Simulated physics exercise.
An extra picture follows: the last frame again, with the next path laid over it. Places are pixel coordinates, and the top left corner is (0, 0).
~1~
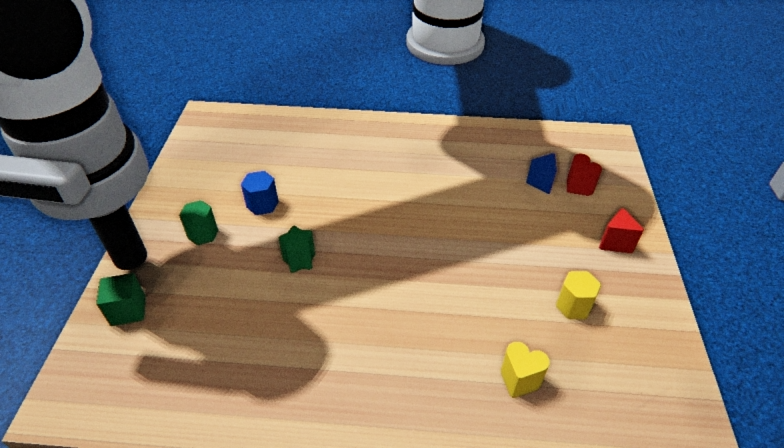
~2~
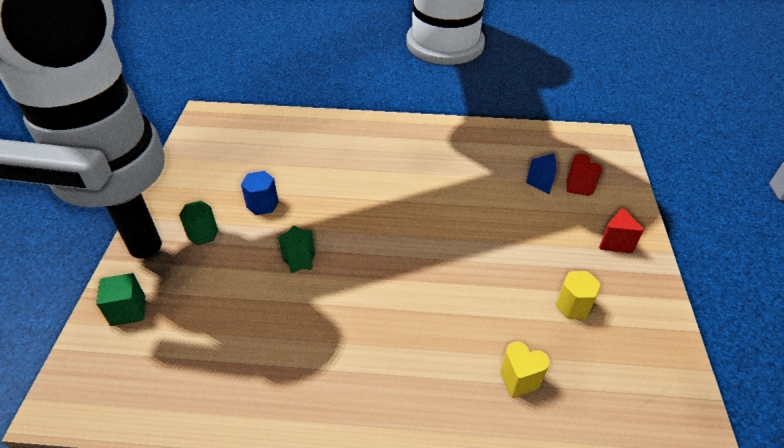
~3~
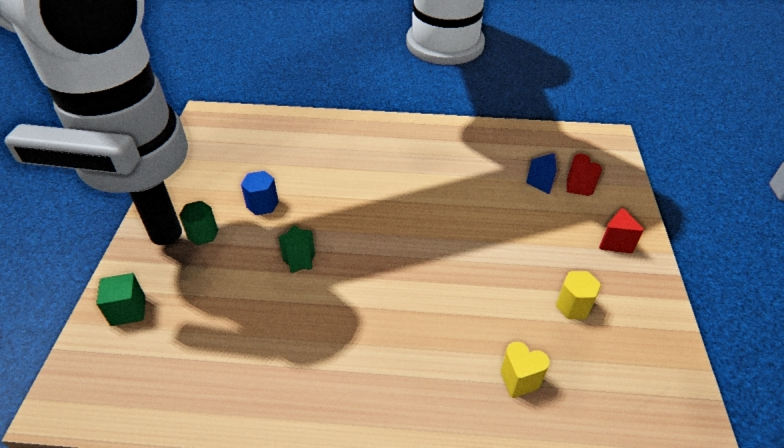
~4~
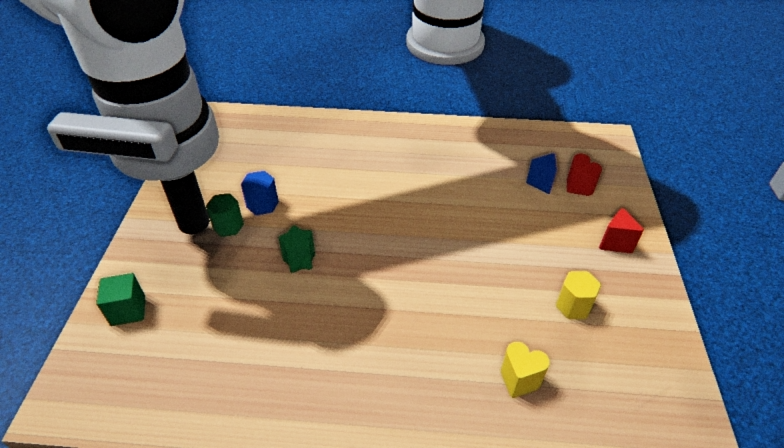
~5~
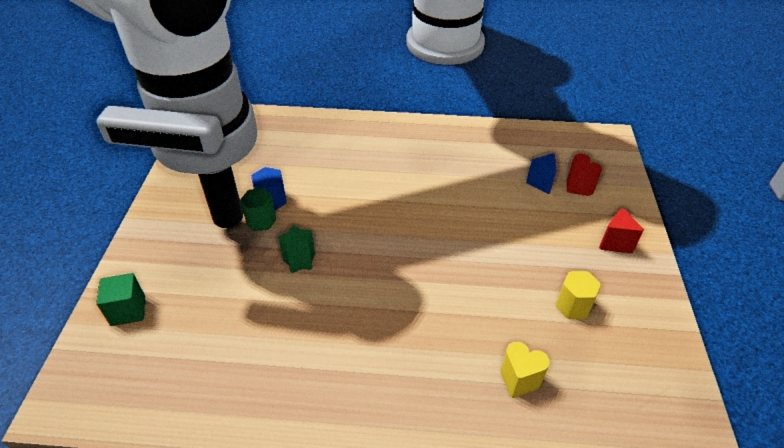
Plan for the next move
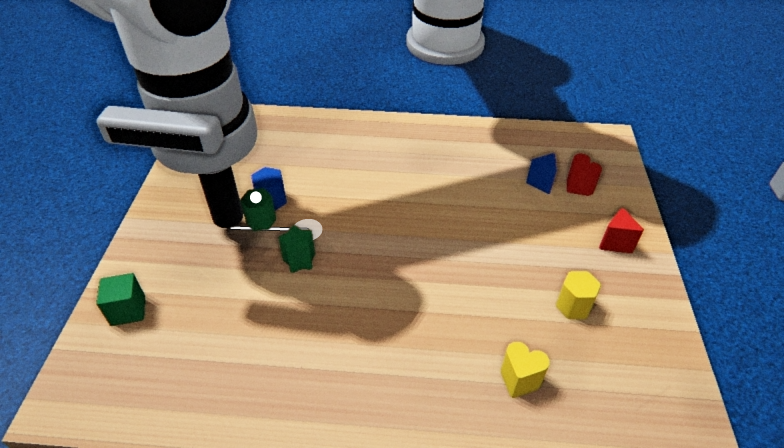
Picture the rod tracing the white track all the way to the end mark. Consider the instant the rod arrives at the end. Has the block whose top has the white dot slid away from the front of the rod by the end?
Yes, it checks out.
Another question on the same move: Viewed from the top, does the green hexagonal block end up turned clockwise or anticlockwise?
From the top: Counterclockwise.
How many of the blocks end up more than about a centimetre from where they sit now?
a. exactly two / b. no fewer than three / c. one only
The answer is c.
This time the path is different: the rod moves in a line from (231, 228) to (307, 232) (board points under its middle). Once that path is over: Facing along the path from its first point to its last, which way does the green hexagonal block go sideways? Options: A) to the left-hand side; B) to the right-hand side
Option A.
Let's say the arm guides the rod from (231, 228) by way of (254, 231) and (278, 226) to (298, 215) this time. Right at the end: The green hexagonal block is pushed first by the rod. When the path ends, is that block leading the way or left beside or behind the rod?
Ahead of the rod.
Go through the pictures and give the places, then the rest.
The first picture shows rod's lower end (131, 258); green hexagonal block (195, 211); green star block (296, 237).
The second picture shows rod (146, 247); blocks still.
The third picture shows rod (166, 234); blocks still.
The fourth picture shows rod (194, 224); green hexagonal block (222, 203).
The fifth picture shows rod (228, 218); green hexagonal block (256, 197); green star block (296, 237).
Drawn move, straight from (231, 228) to (307, 230); the dot is on the green hexagonal block.
The first path, step by step. Halfway along, rod (267, 219); green hexagonal block (293, 193), turned 30° anticlockwise.
At the end, rod (306, 220); green hexagonal block (314, 187), turned 100° anticlockwise; green star block still.
